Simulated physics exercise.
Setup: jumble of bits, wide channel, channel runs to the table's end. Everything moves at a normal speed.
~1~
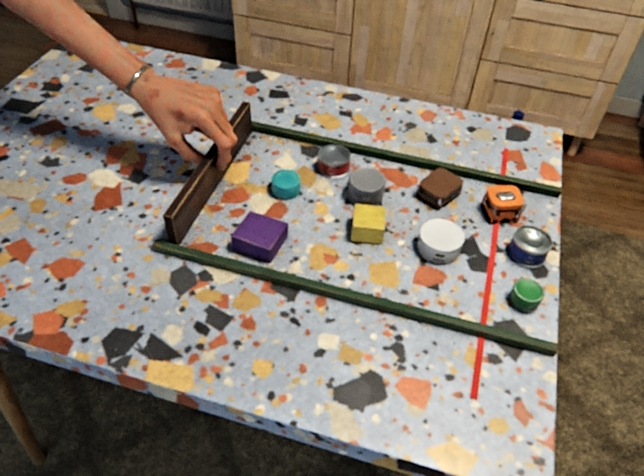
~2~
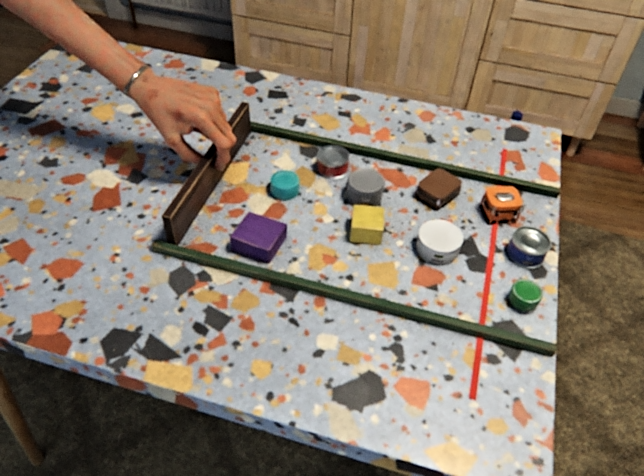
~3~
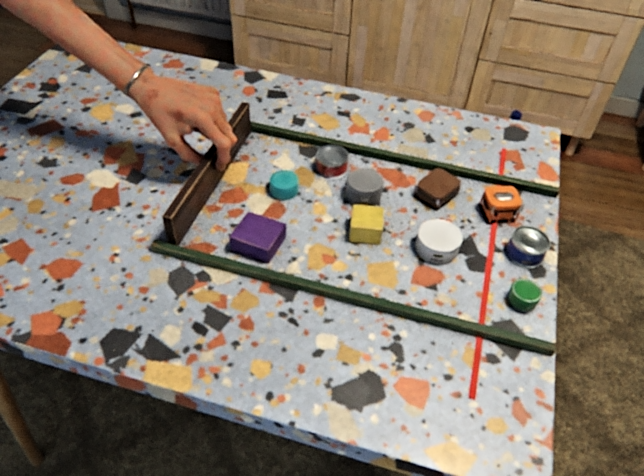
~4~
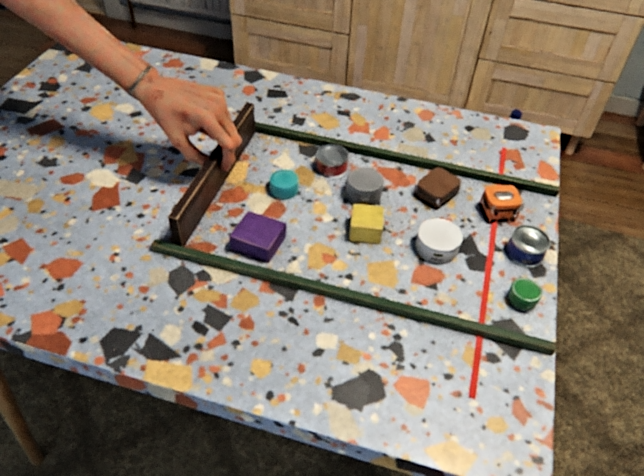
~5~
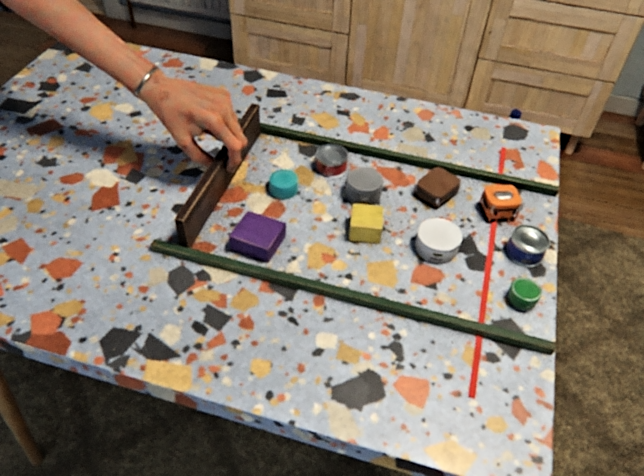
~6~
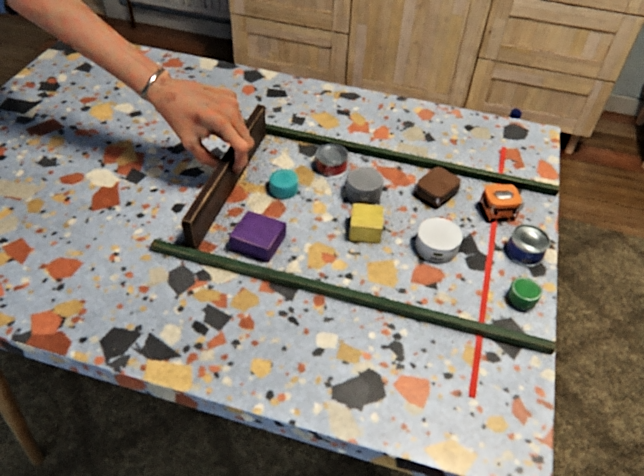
On a speckled tabletop, a hand slides a dark board slightly right between green rails, the scattered small objects staying still.
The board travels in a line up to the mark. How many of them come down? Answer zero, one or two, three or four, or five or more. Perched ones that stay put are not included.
One or two.
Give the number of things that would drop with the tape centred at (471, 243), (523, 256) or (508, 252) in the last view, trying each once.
Counts per try, in order: 0 / 6 / 5.
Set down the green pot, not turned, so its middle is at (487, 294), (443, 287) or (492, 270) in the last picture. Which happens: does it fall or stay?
In order, the green pot sits tight; sits tight; sits tight.
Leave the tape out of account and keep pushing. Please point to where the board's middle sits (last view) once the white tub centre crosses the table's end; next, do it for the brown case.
I reckon its middle sits around (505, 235) and then around (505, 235).
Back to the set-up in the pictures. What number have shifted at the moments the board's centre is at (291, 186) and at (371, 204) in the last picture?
At the first spot 2, then 6.
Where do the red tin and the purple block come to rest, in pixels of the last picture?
Listed as asked: First (516, 199), and then (510, 296).
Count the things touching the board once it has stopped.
Contact count: 4.
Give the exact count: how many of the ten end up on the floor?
The number that fall is 2.
Soon after, none off yet; green pot at rest near (524, 294); blue pot at rest near (528, 245); orange case at rest near (500, 203).
After that, none off yet; green pot at rest near (524, 294); blue pot displaced a little near (539, 245); orange case displaced about its own width near (539, 216).
In the end, the number that fall off is one or two; gone, orange case and blue pot.
